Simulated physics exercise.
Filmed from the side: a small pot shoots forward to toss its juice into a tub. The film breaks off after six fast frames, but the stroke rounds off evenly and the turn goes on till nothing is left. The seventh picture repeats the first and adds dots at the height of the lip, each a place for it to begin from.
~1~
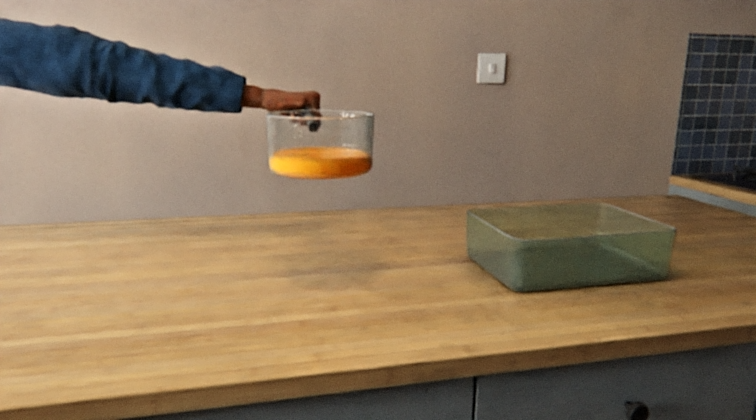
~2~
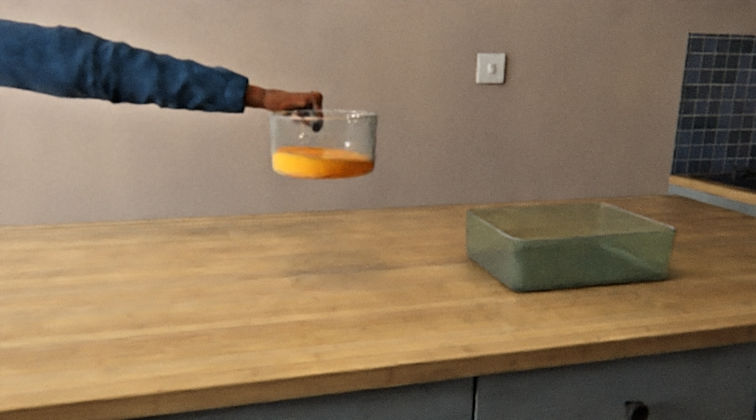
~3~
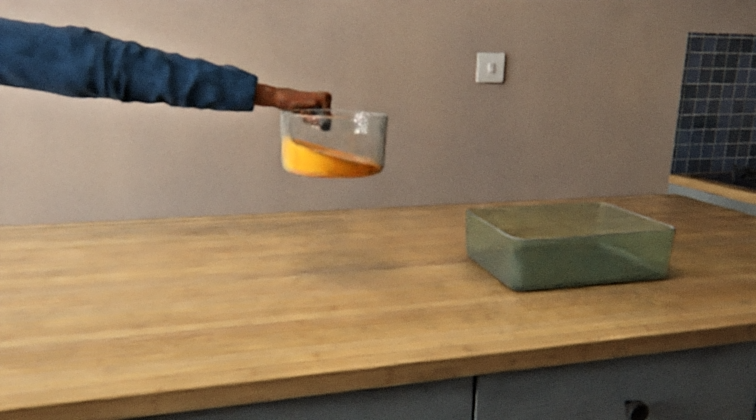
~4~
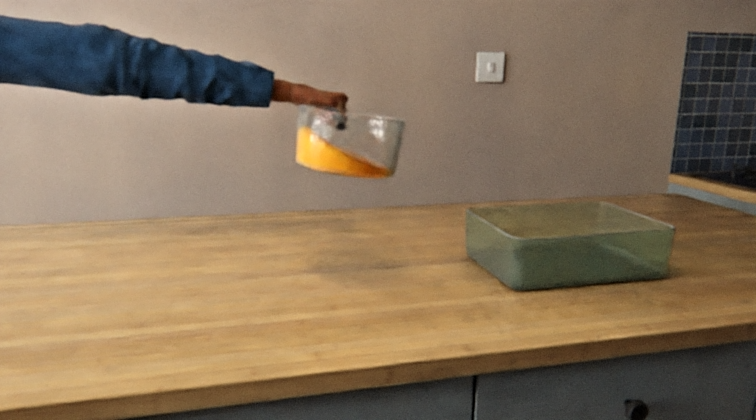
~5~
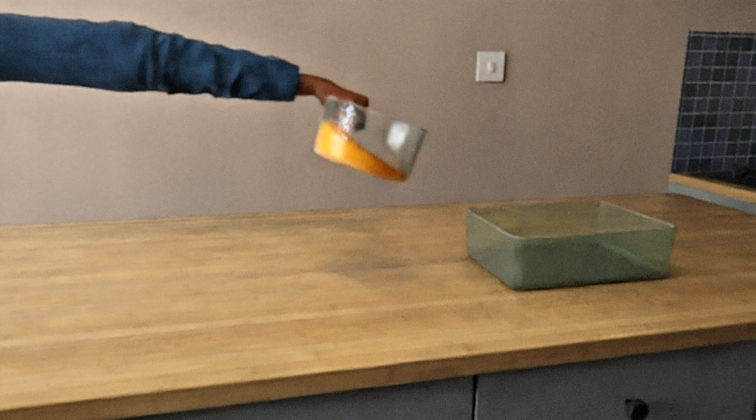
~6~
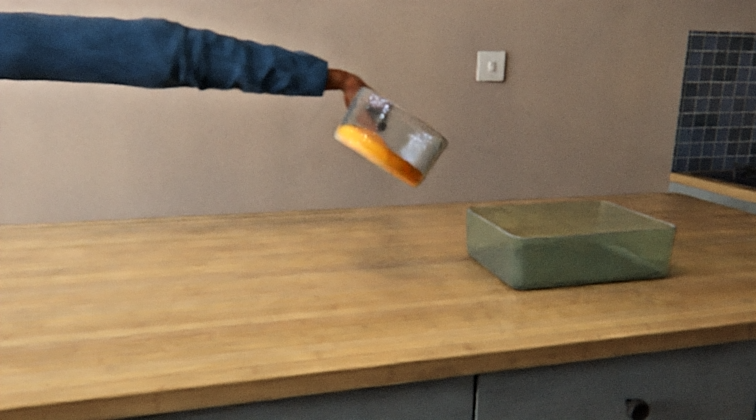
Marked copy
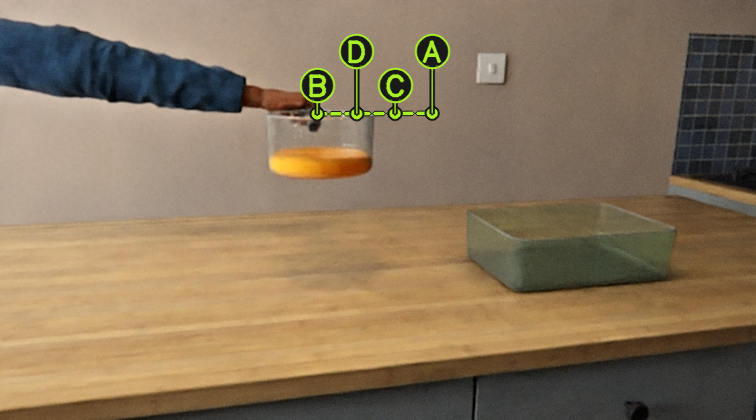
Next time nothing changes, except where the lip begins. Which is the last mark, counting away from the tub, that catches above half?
Take B.
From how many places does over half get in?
All of them.
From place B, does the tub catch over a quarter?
Yes.
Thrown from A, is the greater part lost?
No, that is safe.
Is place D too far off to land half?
No, not at all.
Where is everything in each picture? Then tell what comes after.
Upright, lip at (371, 113); tub from (509, 291) to (664, 277); nothing has left yet.
Upright, lip at (373, 113); nothing has left yet.
Upright, lip at (384, 114); nothing has left yet.
Tipped about 8°, lip at (401, 120); nothing has left yet.
Tipped about 19°, lip at (422, 129); nothing has left yet.
Tipped about 33°, lip at (443, 141); nothing has left yet.
On the marked copy, A at (432, 113); B at (317, 113); C at (395, 113); D at (356, 113).
Choosing A, about 78 % lands in the tub, 10 % falls short and 12 % goes beside or beyond.
Choosing B, about 62 % lands in the tub, 23 % falls short and 14 % goes beside or beyond.
Choosing C, about 81 % lands in the tub, 14 % falls short and 5 % goes beside or beyond.
Choosing D, about 74 % lands in the tub, 9 % falls short and 18 % goes beside or beyond.
